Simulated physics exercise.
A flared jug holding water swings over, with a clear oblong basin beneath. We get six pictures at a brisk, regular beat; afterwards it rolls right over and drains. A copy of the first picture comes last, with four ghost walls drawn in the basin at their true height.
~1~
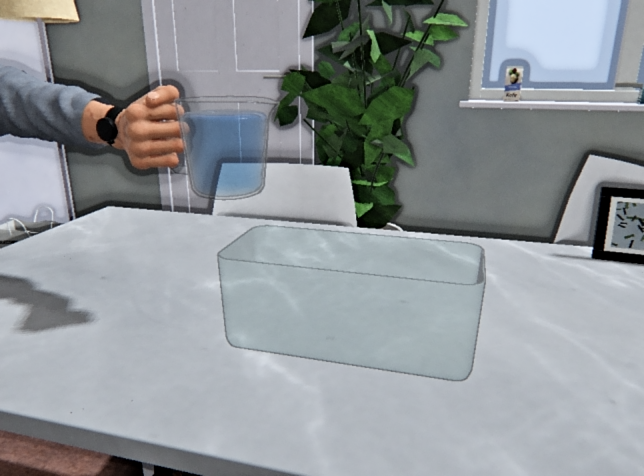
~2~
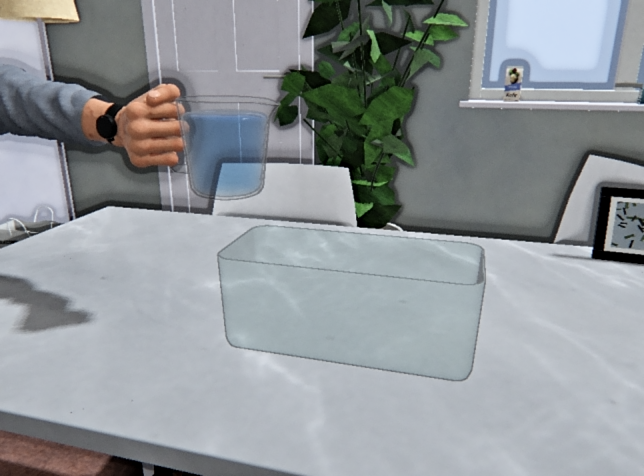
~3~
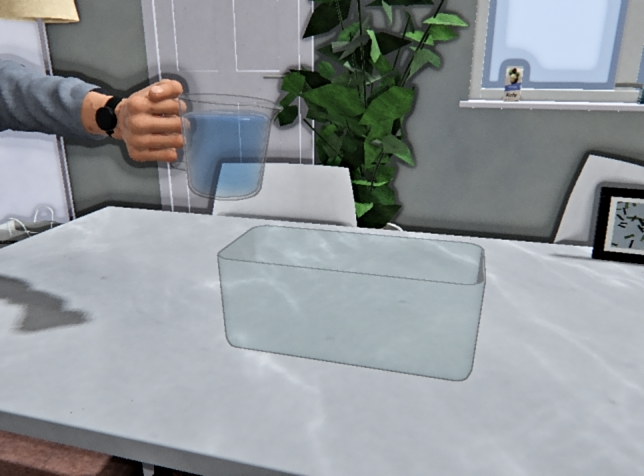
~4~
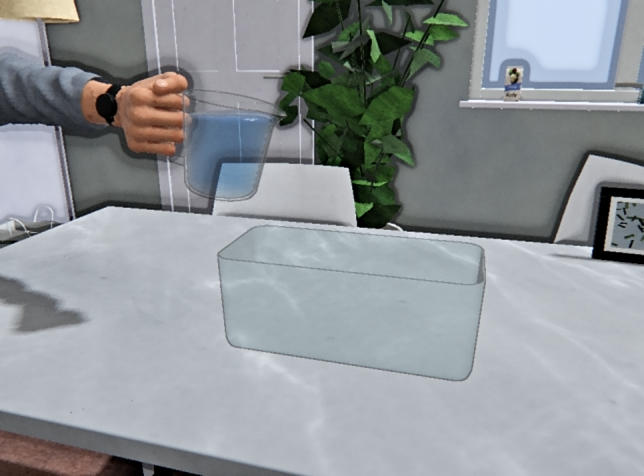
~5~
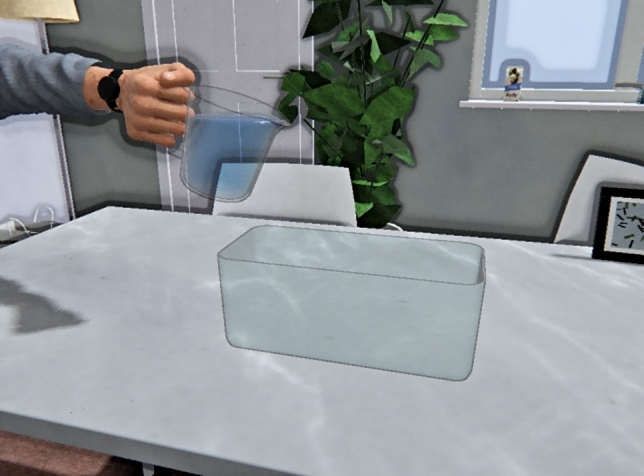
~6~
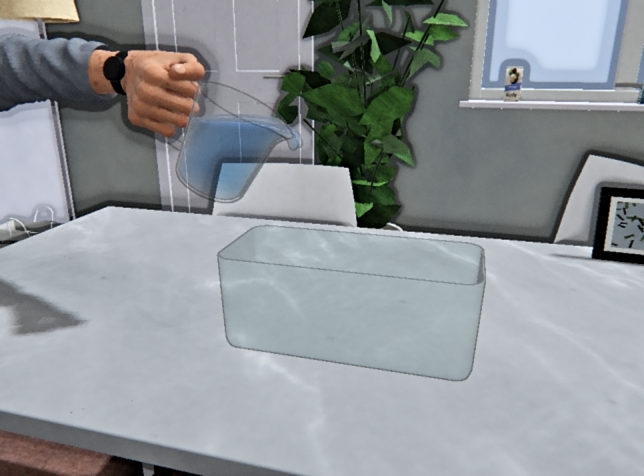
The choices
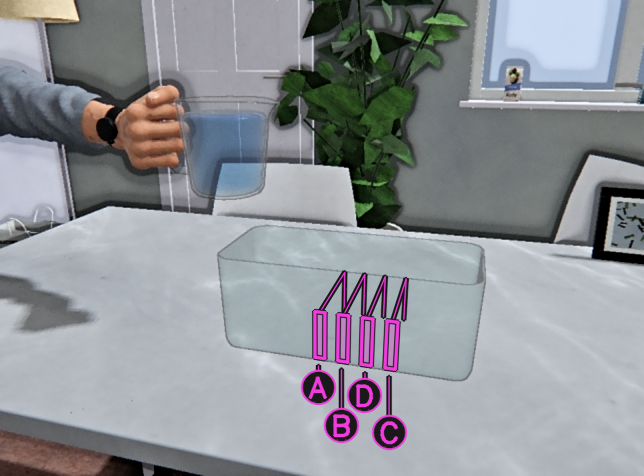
In a grey-walled room with a leafy plant, a hand wearing a dark watch holds a clear jug of blue water upright, above and behind an empty clear oblong basin on a pale marbled table. The hand then tilts the jug gradually to the right until the water reaches its lip.
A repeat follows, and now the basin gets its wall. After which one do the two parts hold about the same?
A.
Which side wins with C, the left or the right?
The left side.
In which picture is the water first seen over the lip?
Picture 6.
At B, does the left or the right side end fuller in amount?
More ends on the left.
In magenta, A at (318, 365); B at (341, 369); C at (389, 376); D at (364, 373).
Choosing A, about 52 % ends left of the wall and 48 % right of it.
Choosing B, about 93 % ends left of the wall and 5 % right of it.
Choosing C, about 98 % ends left of the wall and 1 % right of it.
Choosing D, about 97 % ends left of the wall and 2 % right of it.
